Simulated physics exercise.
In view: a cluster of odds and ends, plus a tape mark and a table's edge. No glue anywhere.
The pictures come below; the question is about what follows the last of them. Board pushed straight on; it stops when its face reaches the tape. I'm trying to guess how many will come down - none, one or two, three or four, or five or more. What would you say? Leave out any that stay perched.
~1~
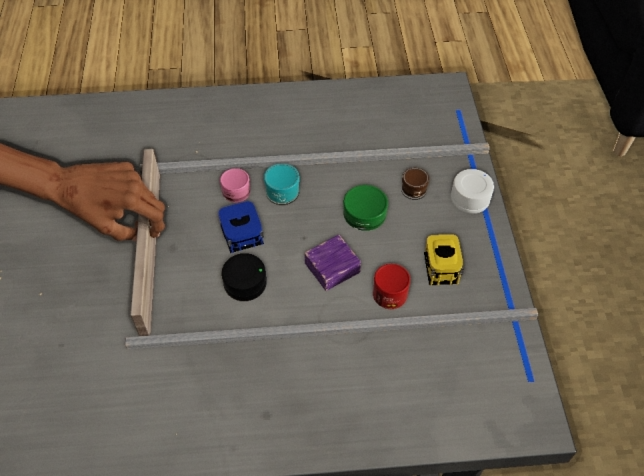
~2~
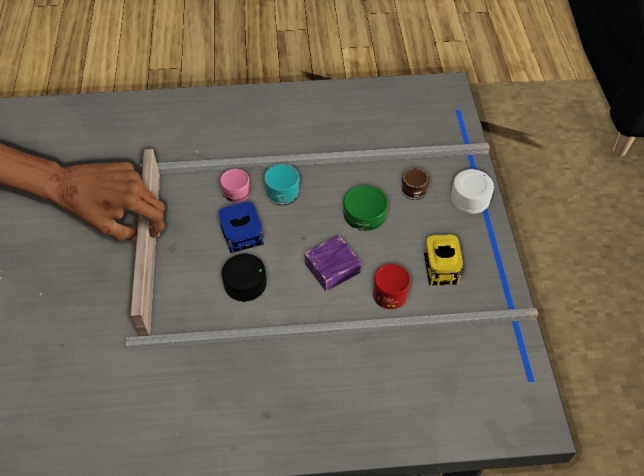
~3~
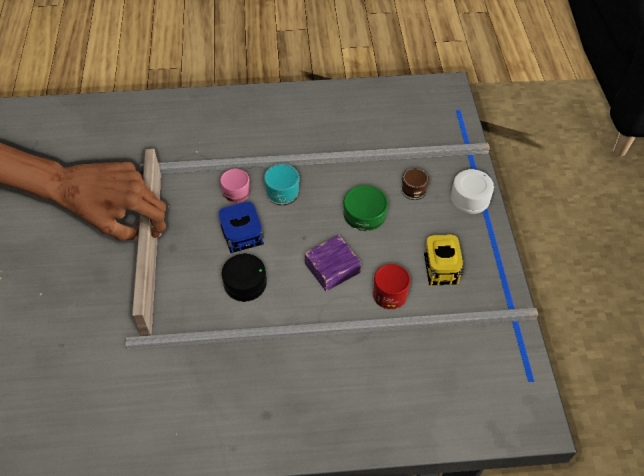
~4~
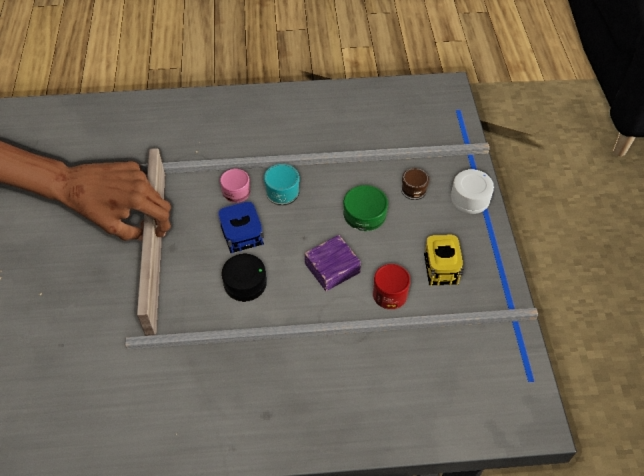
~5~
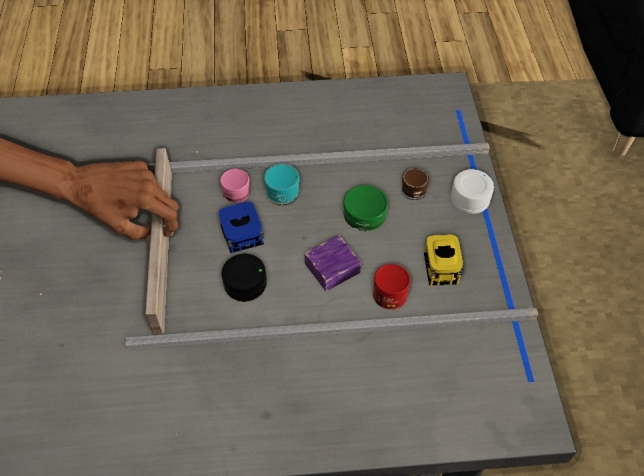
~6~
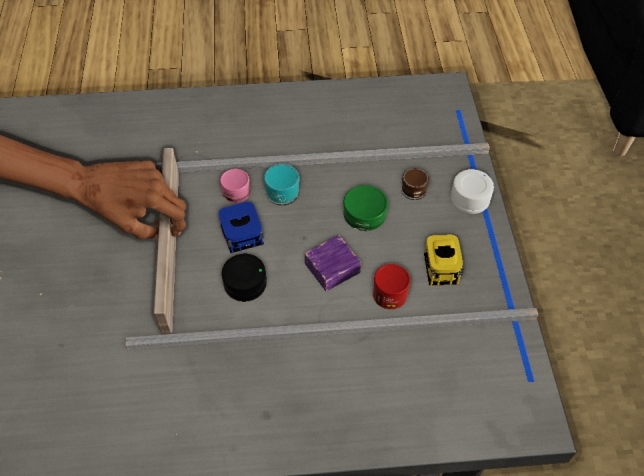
Pretty sure the pieces that leave the surface number five or more this time.
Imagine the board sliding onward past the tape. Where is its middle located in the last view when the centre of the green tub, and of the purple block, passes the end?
At (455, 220) for the green tub; at (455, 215) for the purple block.
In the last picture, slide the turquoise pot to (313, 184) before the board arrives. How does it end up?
From there it is lost.
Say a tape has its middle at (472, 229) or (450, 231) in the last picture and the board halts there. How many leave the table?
In order, 6 then 2.
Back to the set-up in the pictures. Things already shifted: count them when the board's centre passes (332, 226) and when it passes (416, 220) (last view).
By the first moment it's 6, by the second it's 10.
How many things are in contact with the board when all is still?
Count: 4.
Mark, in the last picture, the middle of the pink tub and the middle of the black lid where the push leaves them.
They come to rest around (487, 158) and (521, 255).
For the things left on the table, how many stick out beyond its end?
The count would be 4.
Early on, none off yet; white lid at rest near (472, 191); yellow case at rest near (443, 260); brown tin at rest near (415, 184).
Finally, the number that fall off is five or more; lost, turquoise pot, purple block, green tub, brown tin, yellow case and white lid.
